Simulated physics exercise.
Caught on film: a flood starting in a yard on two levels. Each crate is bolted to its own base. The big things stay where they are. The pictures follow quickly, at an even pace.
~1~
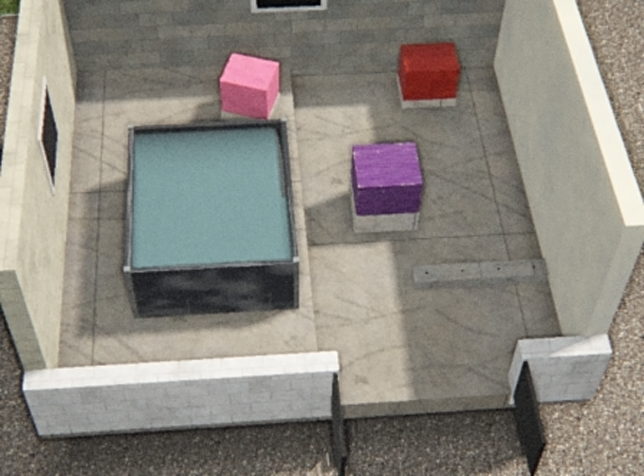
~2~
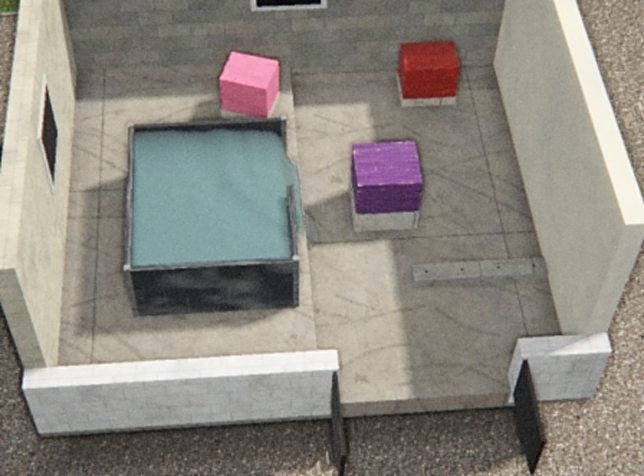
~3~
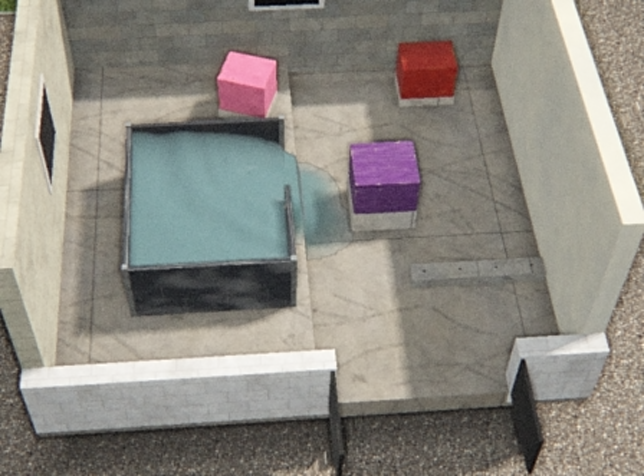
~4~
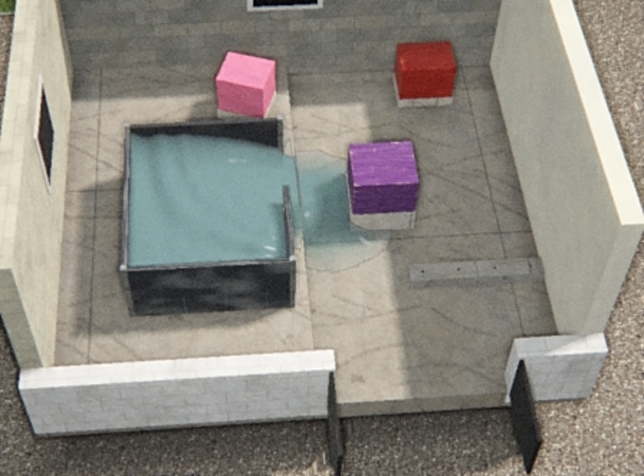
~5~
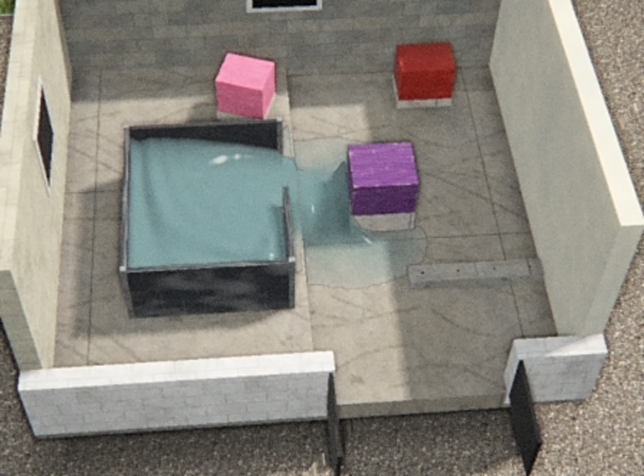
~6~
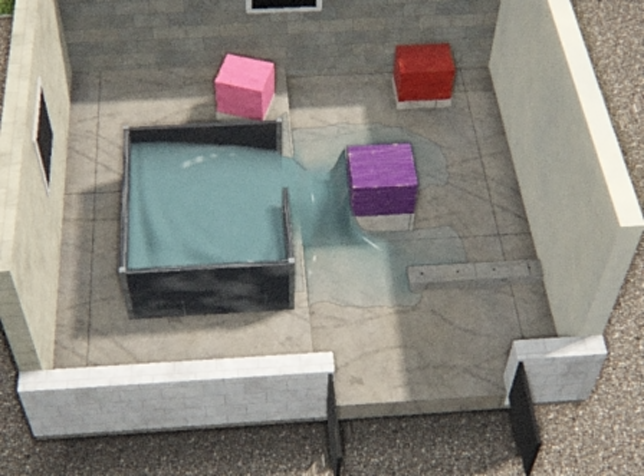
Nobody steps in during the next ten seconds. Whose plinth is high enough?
In the end: The red crate is soaked; the pink crate keeps dry; the purple crate is soaked.
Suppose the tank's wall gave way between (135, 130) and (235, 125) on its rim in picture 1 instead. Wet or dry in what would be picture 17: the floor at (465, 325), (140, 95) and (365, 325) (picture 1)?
In turn: Dry, wet, free of water.
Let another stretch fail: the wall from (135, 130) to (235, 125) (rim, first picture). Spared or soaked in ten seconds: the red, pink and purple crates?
One by one: Red crate gets wet, pink crate is wetted, purple crate is spared.
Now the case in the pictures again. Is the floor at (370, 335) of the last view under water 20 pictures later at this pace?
There: Awash.
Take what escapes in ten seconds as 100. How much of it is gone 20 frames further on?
Roughly 35 per cent.
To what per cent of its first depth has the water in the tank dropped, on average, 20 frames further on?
Roughly 36 per cent.
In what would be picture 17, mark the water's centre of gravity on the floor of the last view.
Near (290, 198).
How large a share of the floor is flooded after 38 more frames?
Close to 55 %.
A moment on, water covers 40 % of the floor; the red crate water round its plinth, the pink crate water round its plinth, the purple crate water round its plinth.
Next, water covers 50 % of the floor; the red crate water round its plinth, the pink crate water round its plinth, the purple crate water round its plinth.
Then, water covers 55 % of the floor; the red crate water round its plinth, the pink crate water round its plinth, the purple crate water round its plinth.
Later, water covers 55 % of the floor; the red crate water round its plinth, the pink crate water round its plinth, the purple crate water round its plinth.
In the end, water covers 55 % of the floor; the red crate was topped, the pink crate stayed above the water, the purple crate was topped.
